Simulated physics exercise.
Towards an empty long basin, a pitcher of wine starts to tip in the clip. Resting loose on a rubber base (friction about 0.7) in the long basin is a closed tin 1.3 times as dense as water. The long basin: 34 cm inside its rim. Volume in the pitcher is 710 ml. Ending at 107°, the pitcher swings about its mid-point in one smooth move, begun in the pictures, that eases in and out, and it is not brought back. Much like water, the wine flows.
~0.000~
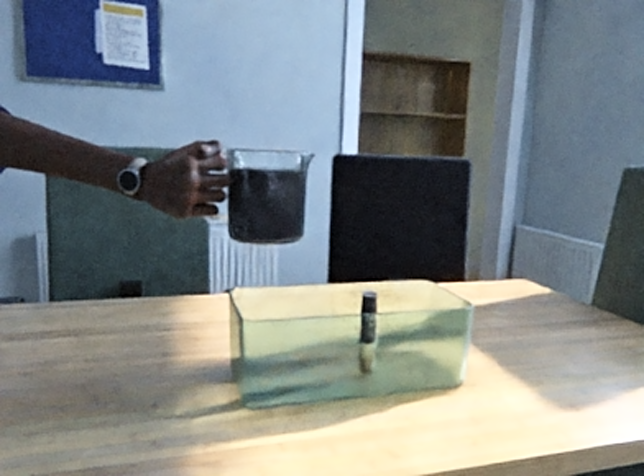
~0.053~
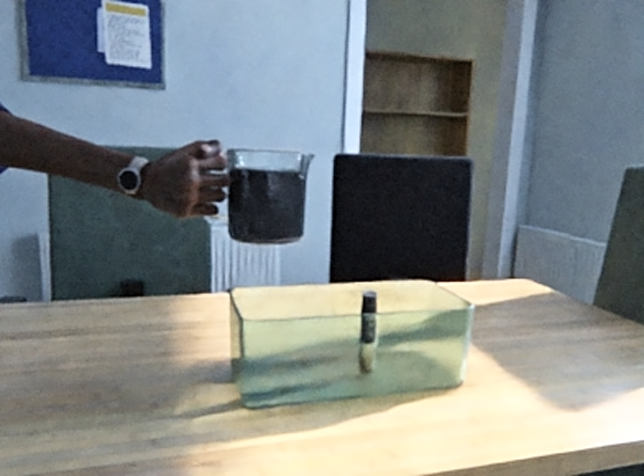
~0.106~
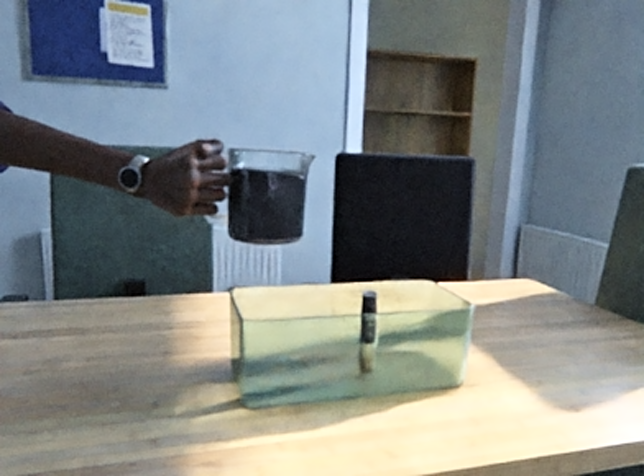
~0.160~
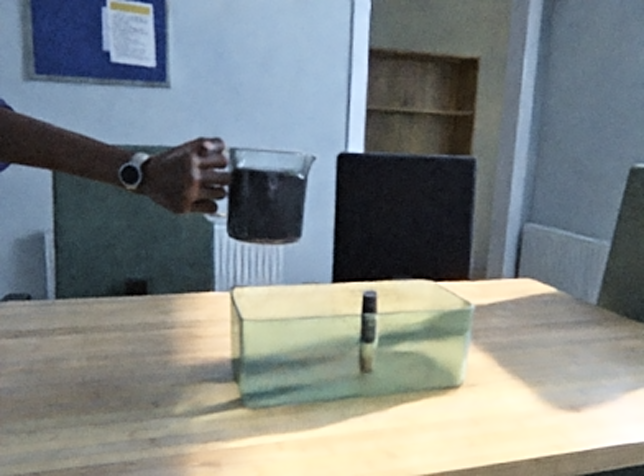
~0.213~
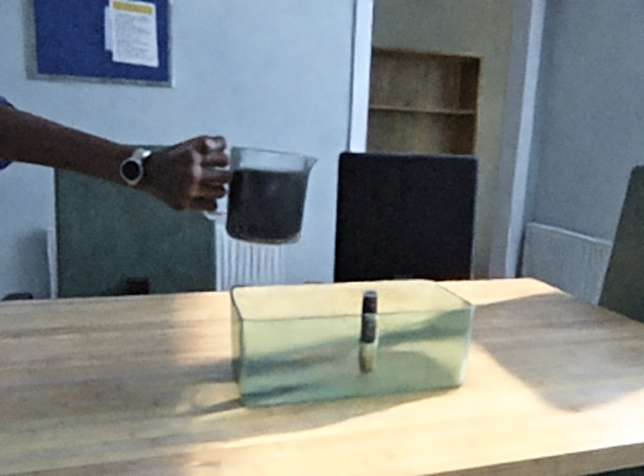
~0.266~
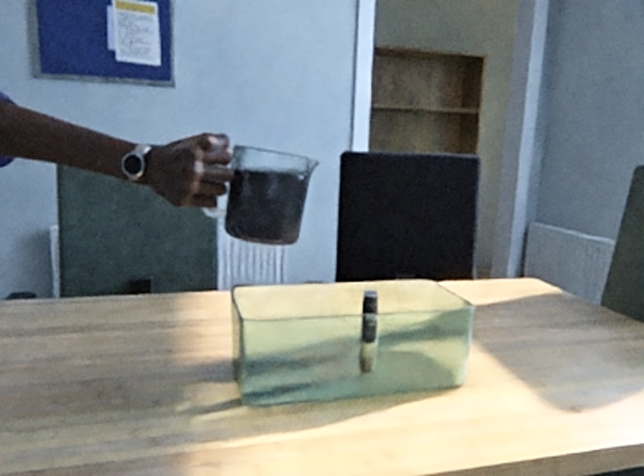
A hand wearing a watch holds a glass pitcher of dark liquid level above a long, clear basin on a wooden table, a small dark-topped object standing upright at the basin's middle. The pitcher stays almost still at first, then the hand tilts it slightly to the right.
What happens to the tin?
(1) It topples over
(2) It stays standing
The answer is 1.
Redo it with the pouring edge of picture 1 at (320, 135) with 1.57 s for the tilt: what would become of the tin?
It tumbles.
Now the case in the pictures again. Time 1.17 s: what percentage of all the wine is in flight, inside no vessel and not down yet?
About 22 % of the total.
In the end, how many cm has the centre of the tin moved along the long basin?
7.0 cm.
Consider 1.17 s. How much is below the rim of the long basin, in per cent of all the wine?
About 46 %.
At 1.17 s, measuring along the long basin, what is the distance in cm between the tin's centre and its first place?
About 2 cm.
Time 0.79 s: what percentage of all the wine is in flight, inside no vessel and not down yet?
About 10 per cent.
Then, 0.79 s in, the tilt is 57° and 89 per cent is still to pour; the tin stands where it began.
Then, 1.17 s in, the tilt is 94° and 33 per cent is still to pour; the tin leans 17°.
Then, 1.57 s in, the tilt is 107° and 2 per cent is still to pour; the tin lies on its side.
Then, 2.01 s in, the tilt is 107° and 0 per cent is still to pour; the tin lies on its side.
Finally, the tin lies on its side.
